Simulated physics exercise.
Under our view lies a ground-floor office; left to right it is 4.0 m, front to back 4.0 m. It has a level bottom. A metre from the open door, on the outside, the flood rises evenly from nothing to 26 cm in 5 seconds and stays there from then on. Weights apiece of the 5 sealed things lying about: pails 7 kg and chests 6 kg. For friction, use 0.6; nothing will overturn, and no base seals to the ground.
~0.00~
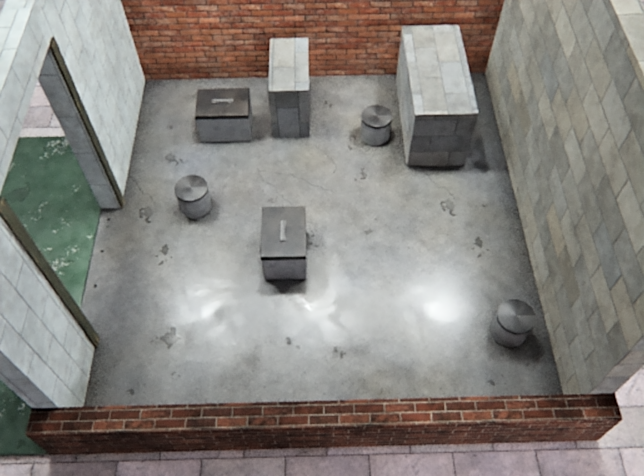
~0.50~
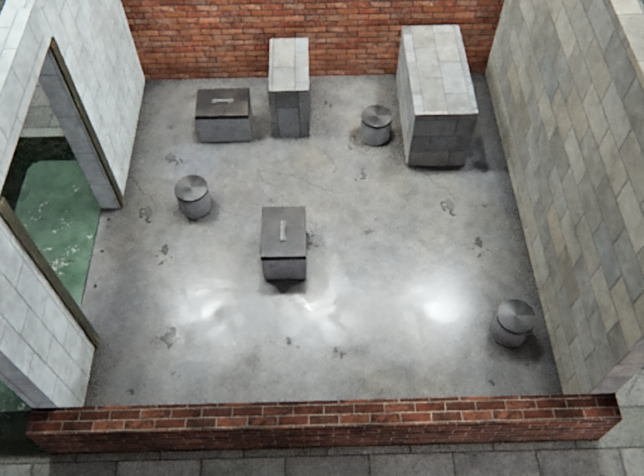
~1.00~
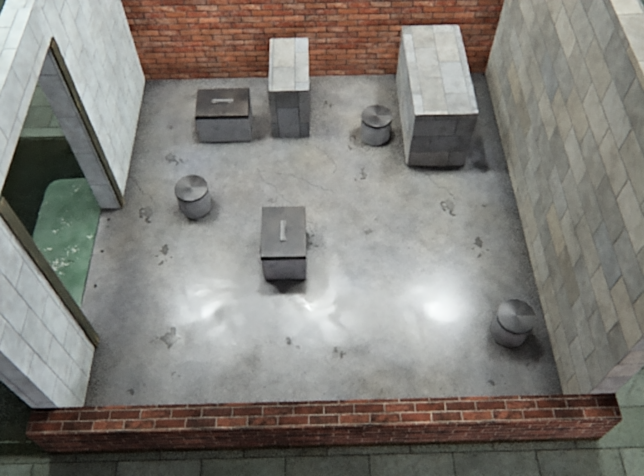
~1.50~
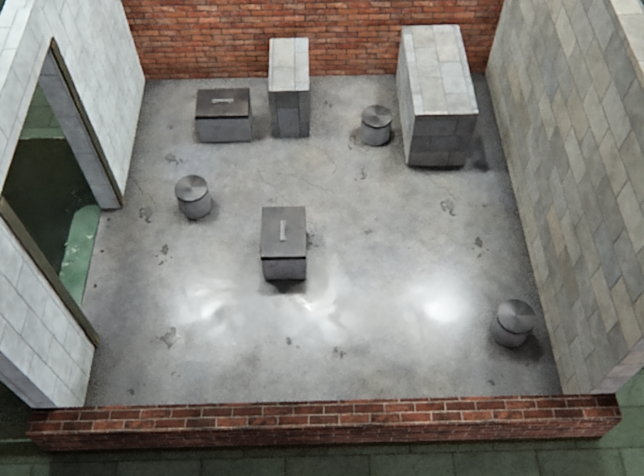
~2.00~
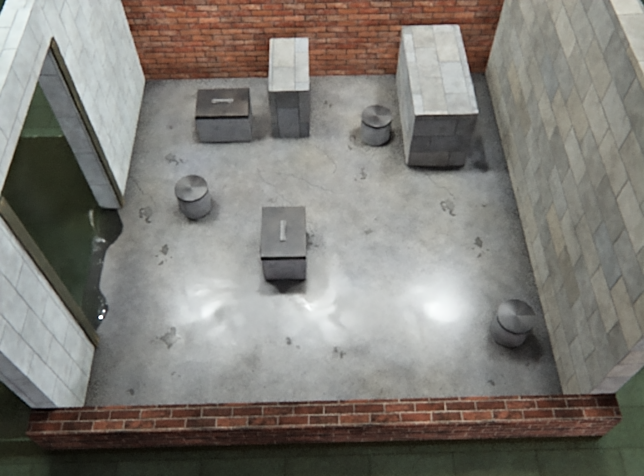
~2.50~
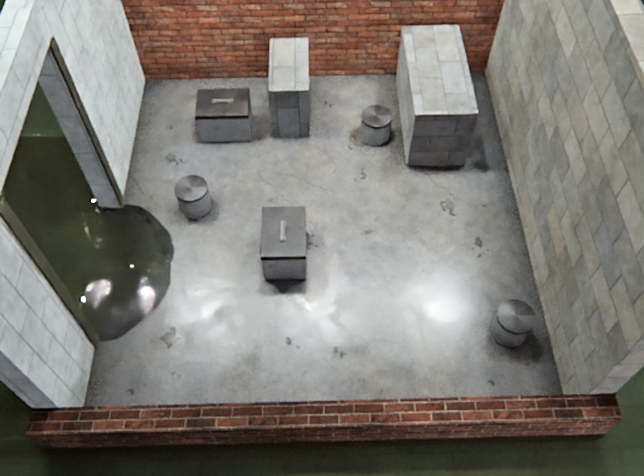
Ground-floor office with brick and tiled walls, dark water spreading outside, then creeping through the left doorway onto the grey floor.
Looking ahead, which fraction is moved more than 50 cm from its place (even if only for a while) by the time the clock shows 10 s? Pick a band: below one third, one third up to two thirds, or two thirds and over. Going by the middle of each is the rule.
The share is two thirds and over.
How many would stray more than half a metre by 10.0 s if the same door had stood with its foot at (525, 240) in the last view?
2.
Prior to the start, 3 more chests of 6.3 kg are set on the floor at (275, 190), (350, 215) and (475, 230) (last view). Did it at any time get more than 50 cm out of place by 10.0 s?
In turn: Past it, more, under.
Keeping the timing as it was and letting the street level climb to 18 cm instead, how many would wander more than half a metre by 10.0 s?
Then the count would be 2.
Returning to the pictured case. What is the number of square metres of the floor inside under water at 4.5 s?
That flooded area is roughly 7.5 m2.
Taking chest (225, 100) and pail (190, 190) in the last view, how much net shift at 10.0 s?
The first is 60 cm from its start, the second 100 cm.
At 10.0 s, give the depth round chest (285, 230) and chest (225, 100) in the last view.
Depths: Near 18 cm, then near 5 cm.
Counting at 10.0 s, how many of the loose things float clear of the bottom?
Tally: 4 of them.
After 3.5 s 0 of 5 are over 50 cm from their spots; 0 afloat.
After 4.5 s 1 of 5 are over 50 cm from their spots; 0 afloat.
After 7.0 s 2 of 5 are over 50 cm from their spots; 2 afloat.
After 10.0 s 5 of 5 are over 50 cm from their spots, and 5 have been at some point; 4 afloat.
